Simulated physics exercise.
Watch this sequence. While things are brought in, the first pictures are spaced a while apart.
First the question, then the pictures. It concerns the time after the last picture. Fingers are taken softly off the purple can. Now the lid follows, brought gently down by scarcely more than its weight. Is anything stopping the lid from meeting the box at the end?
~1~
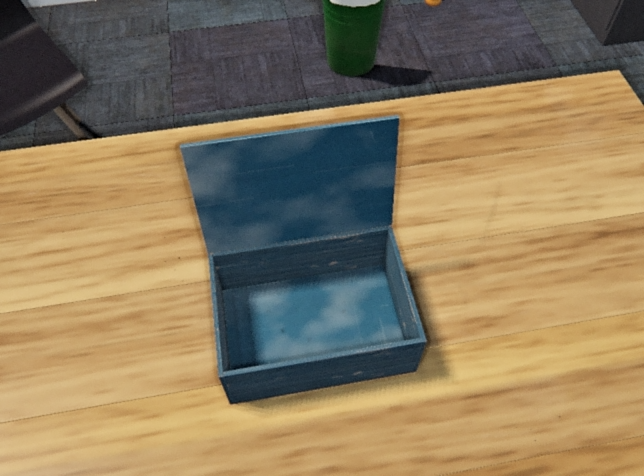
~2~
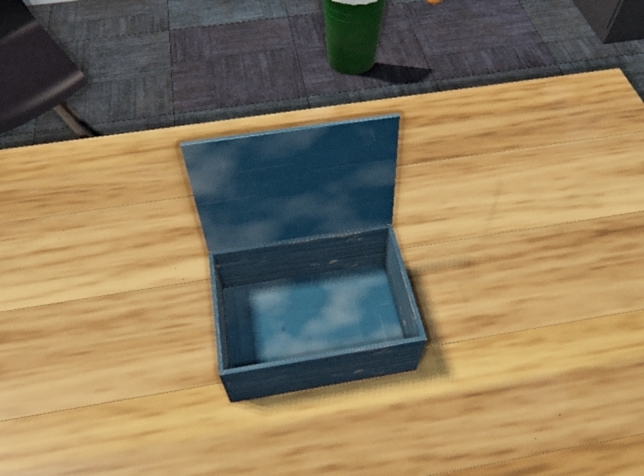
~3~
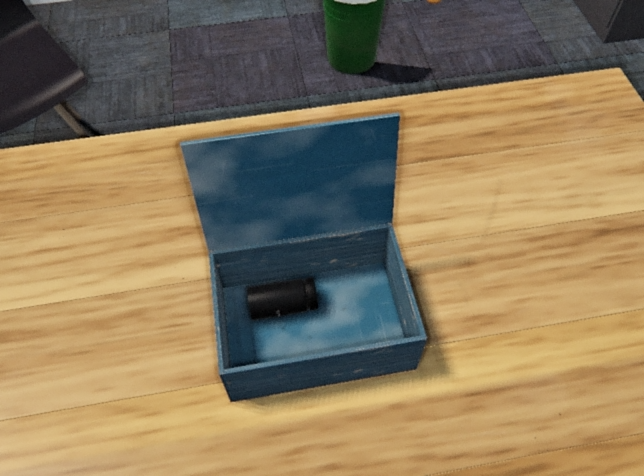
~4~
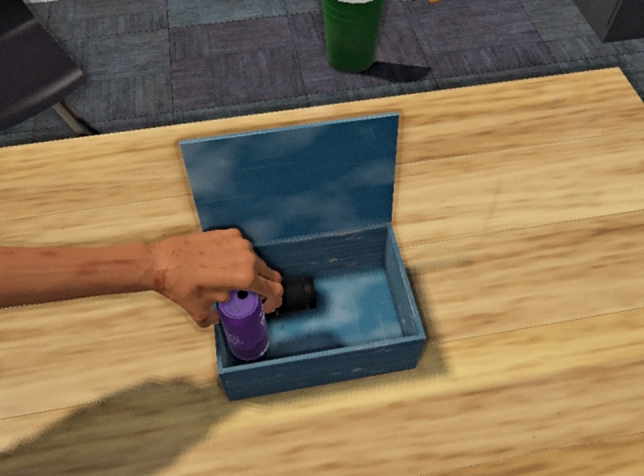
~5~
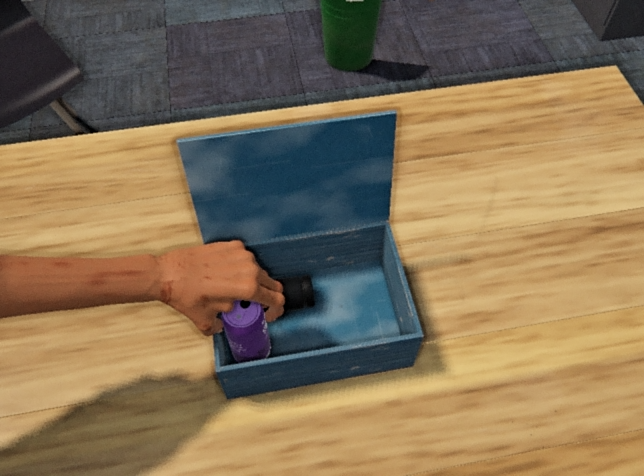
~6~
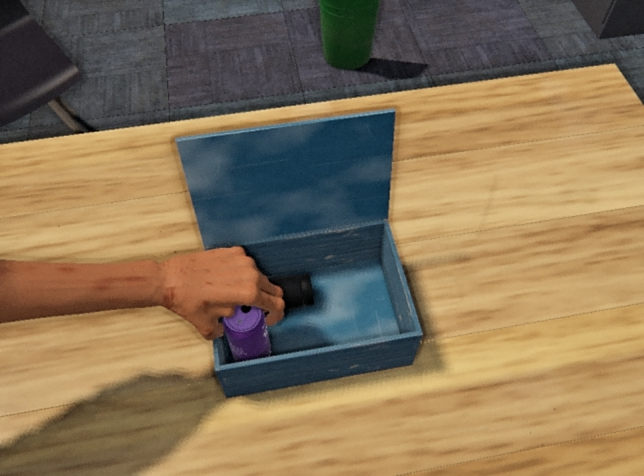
Yes, the lid is kept from closing.
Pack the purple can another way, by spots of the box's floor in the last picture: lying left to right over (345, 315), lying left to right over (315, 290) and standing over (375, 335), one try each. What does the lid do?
So: First shut tight, second shut tight, third open.
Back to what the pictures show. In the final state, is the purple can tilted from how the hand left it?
After all that, it keeps its set angle.
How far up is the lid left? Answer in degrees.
Near 18°.
Then, 1.20 s past the last view, lid starting down.
Then, 1.60 s past the last view, lid 57° above the rim.
Then, 1.90 s past the last view, lid 25° above the rim.
Finally, lid 17° above the rim; both still in place. Final places as the last picture's camera would see them, purple can near (248, 336).
